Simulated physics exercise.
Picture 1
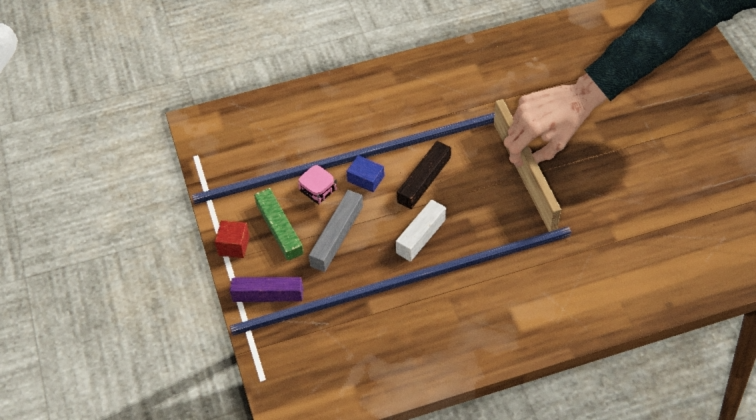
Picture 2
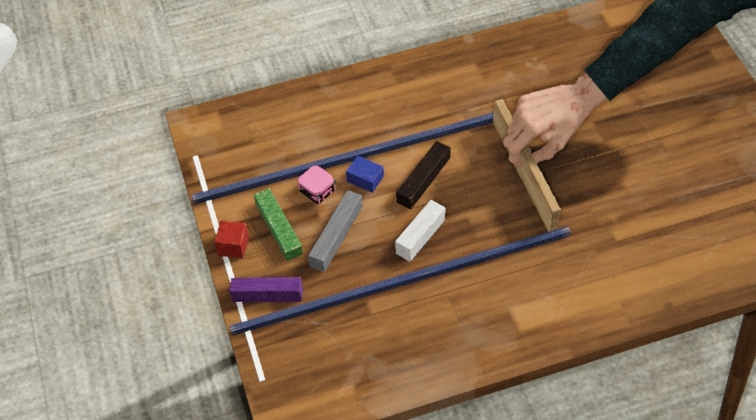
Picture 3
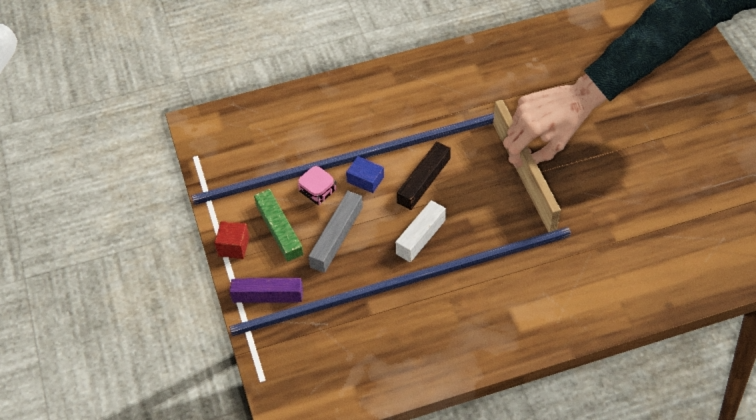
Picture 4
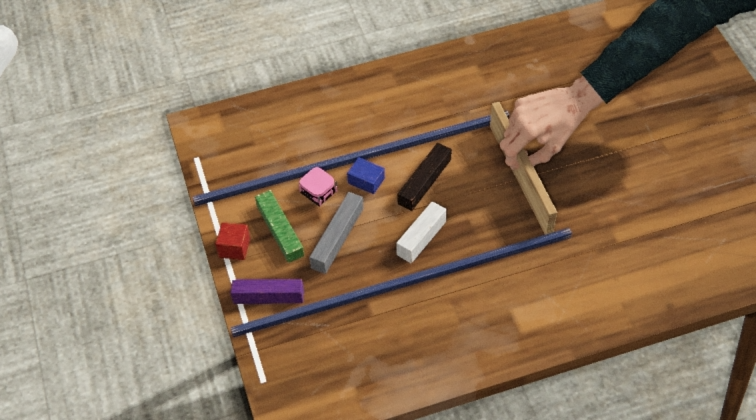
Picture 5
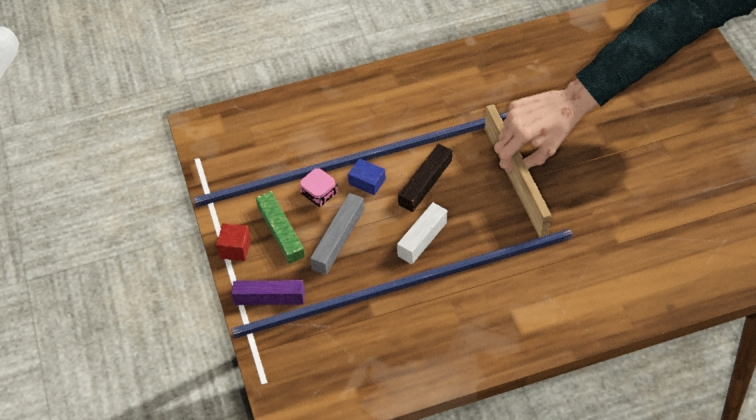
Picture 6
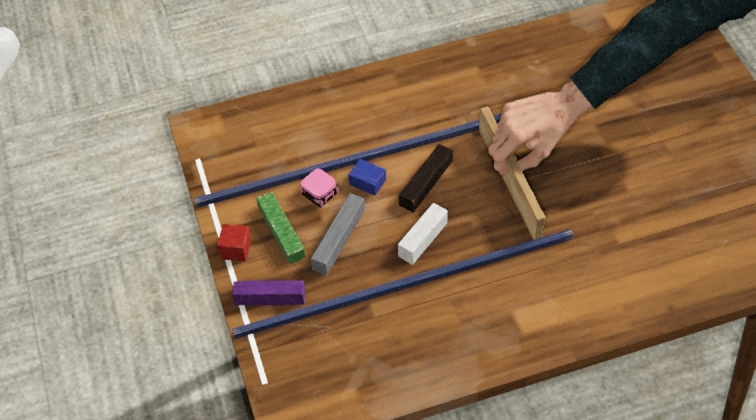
A hand holding a wooden board stays nearly still at first, then slides it slightly left between two blue rails on a wooden table, while the colourful blocks and bars lying at various angles near the white tape remain untouched.
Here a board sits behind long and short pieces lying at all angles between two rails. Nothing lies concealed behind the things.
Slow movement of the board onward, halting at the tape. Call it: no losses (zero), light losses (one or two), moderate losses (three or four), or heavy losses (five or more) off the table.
Heavy losses.
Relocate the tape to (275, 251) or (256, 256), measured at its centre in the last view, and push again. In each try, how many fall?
Counts: 2, 4.
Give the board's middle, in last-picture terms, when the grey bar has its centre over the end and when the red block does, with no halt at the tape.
The middle would be close to (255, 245) and then close to (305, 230).
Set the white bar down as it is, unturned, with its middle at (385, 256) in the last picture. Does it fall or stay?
The white bar plunges.
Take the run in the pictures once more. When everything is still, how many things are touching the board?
Tally at the end: 1.
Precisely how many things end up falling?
The count is 7.
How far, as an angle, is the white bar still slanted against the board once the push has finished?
About 0 degrees.
Soon after, none off yet; red block at rest near (234, 243); purple bar at rest near (269, 293); green bar at rest near (281, 228).
Then, none off yet; red block at rest near (234, 243); purple bar at rest near (269, 293); green bar moving near (275, 231).
Further on, one off so far; red block tipped well over near (184, 293); purple bar moved a little near (242, 300); green bar moved about its own width near (204, 252).
At rest, the number that fall off is five or more; fallen, black bar, blue block, grey bar, pink case, green bar, purple bar and red block.
